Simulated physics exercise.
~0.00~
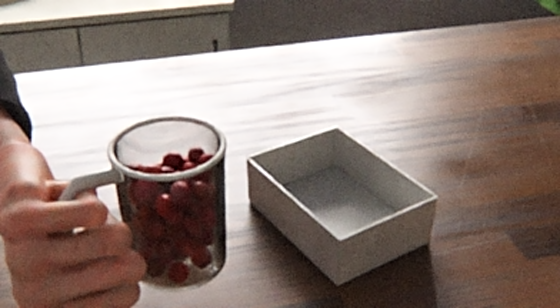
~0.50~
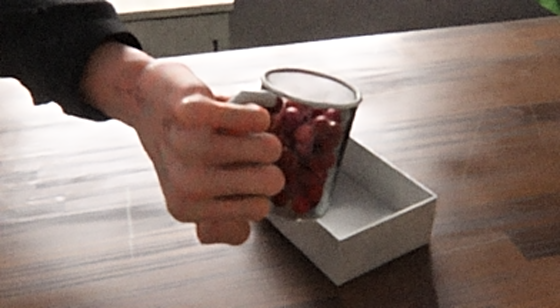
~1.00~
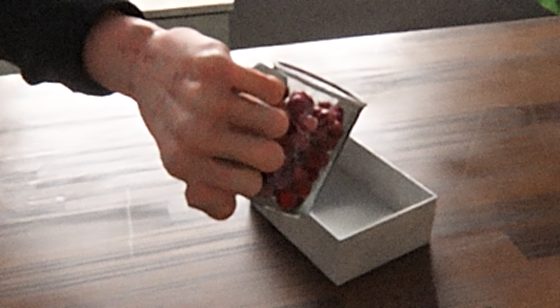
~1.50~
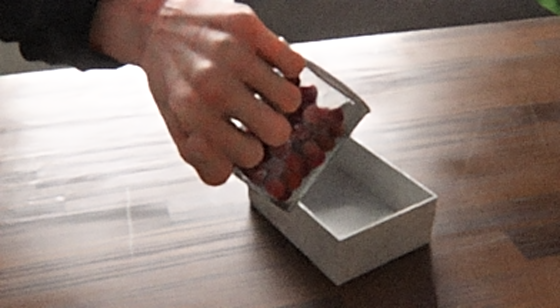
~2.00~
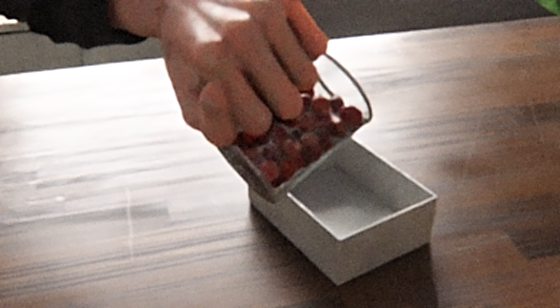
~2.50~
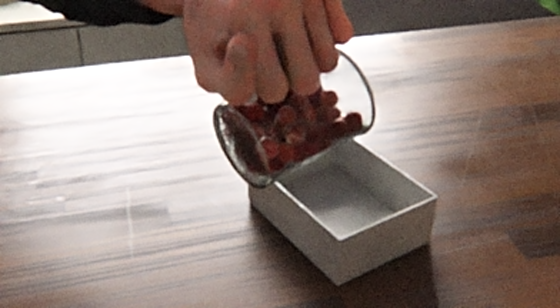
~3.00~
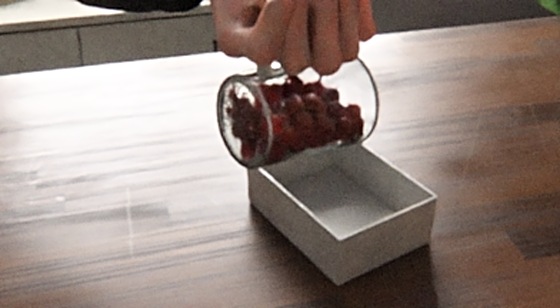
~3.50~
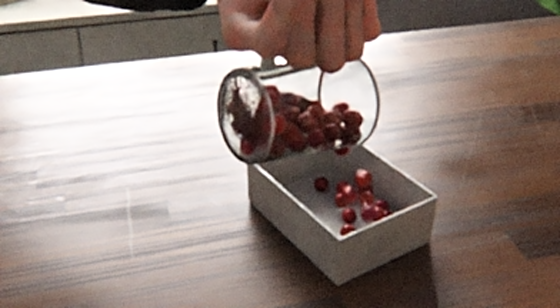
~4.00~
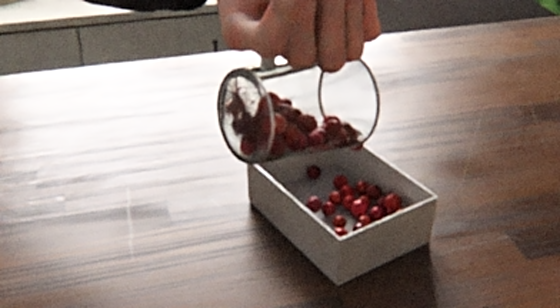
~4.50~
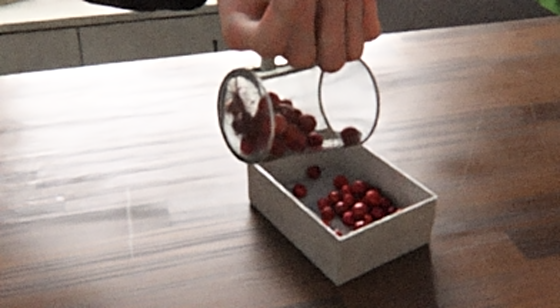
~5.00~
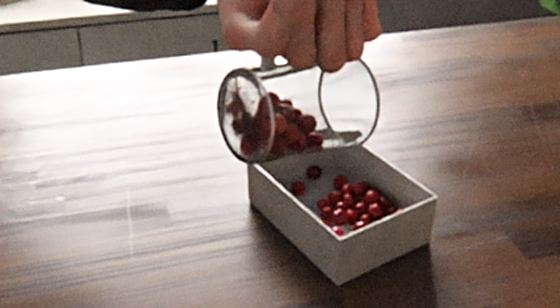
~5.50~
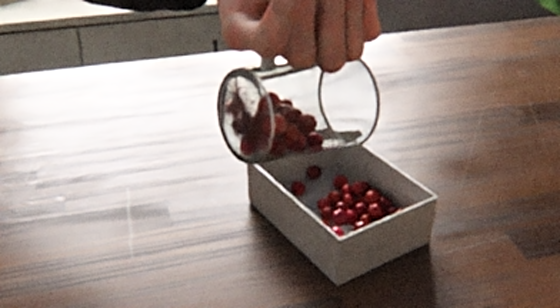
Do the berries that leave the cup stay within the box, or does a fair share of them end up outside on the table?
They stay within the box, which ends up holding a good part of the berries. None are seen on the table, and the rest are still in the cup.
To begin with, a hand holds a clear cup full of red berries upright by its handle, to the left of an empty pale box on a wooden table. The hand carries the cup up and to the right, then tips it steadily over the box until it lies on its side, with the berries still inside. As the rim dips a little lower, berries tumble out and gather on the floor of the box. The flow soon stops while the hand holds the cup still. At the end, roughly half the berries rest in the box, the others remain in the tilted cup, and none are seen on the table.
